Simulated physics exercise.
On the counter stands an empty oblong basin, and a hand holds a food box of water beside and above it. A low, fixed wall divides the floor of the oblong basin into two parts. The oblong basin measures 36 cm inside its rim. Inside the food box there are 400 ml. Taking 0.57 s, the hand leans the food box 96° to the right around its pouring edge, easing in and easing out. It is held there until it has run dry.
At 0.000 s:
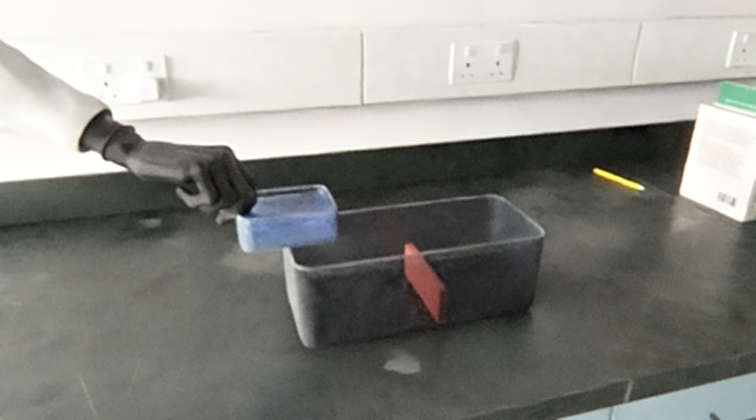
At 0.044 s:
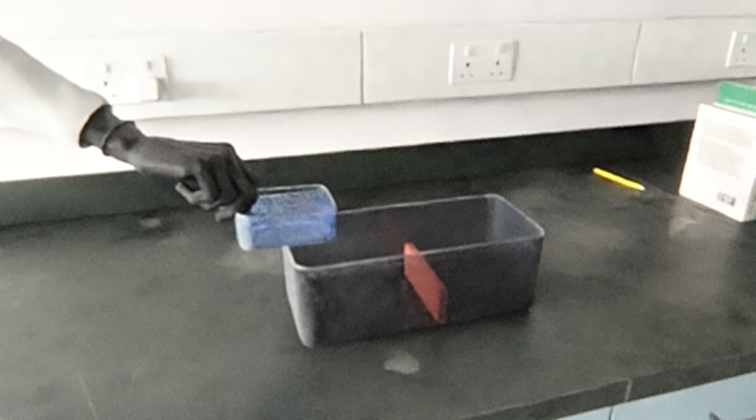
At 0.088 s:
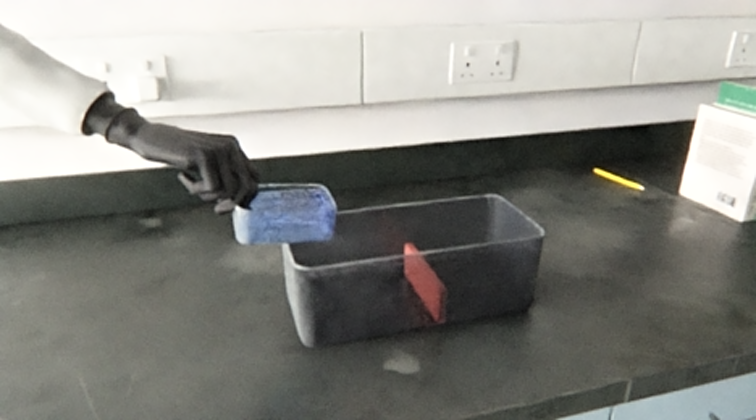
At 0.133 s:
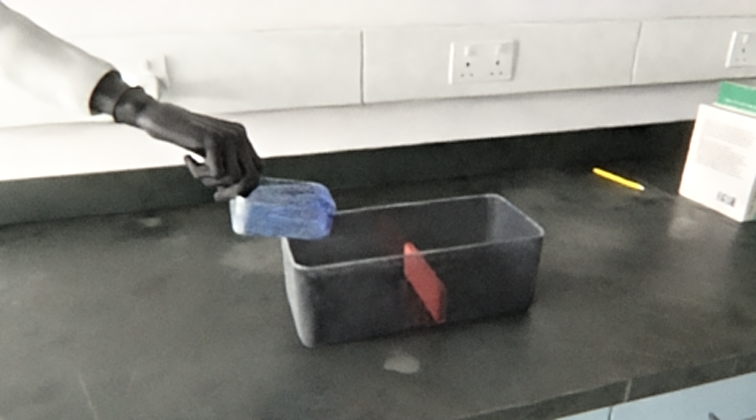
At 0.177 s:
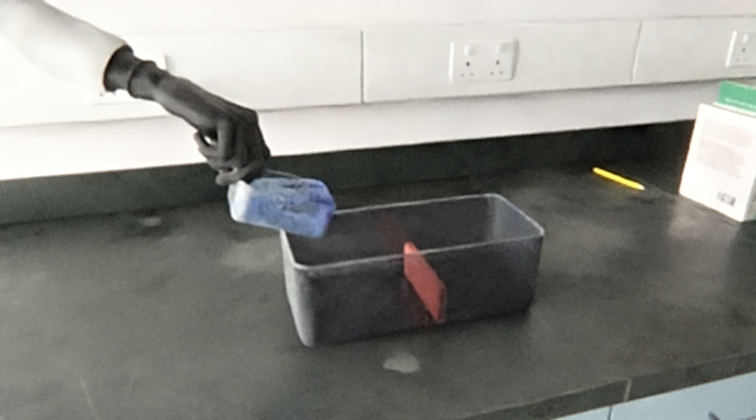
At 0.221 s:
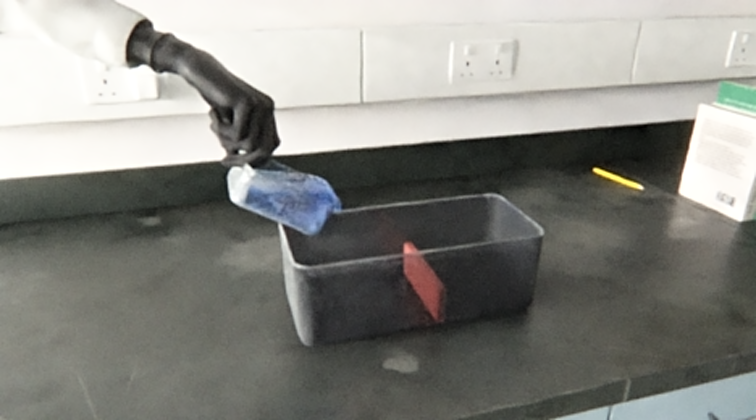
On a dark counter against a white wall with power sockets, seen from the front and slightly above by a still camera, stands an empty grey oblong basin with a red divider. A black-gloved hand holds a clear food box of bluish water at its left, with a yellow pen and a white-and-green box at right. The hand rises, slowly then faster, leaning the food box rightward.
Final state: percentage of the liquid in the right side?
Approximately 2 %.
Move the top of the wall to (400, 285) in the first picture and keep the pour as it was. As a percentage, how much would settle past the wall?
60 per cent.
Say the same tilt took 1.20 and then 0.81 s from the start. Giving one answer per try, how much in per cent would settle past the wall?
About 0 %, then about 0 %.
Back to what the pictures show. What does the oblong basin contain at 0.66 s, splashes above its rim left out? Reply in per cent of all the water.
That comes to about 94 percent.
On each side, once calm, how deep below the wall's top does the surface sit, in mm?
It's around 42 mm on the left side and around 56 mm on the right side.
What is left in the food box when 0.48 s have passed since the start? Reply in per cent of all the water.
Some 16 % of it is still there.
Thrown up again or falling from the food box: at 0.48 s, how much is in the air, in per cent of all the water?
Estimate: Some 50 % of the total.
By 0.48 s the tilt is 90° and 17 per cent is still to pour, 34 is left of the wall and 0 right of it.
By 0.66 s the tilt is 96° and 2 per cent is still to pour, 93 is left of the wall and 1 right of it.
By 0.86 s the tilt is 96° and 1 per cent is still to pour, 95 is left of the wall and 2 right of it.
By 1.07 s the tilt is 96° and 0 per cent is still to pour, 96 is left of the wall and 2 right of it.
At rest 96 per cent lies left of the wall, 2 right of it and 2 outside.
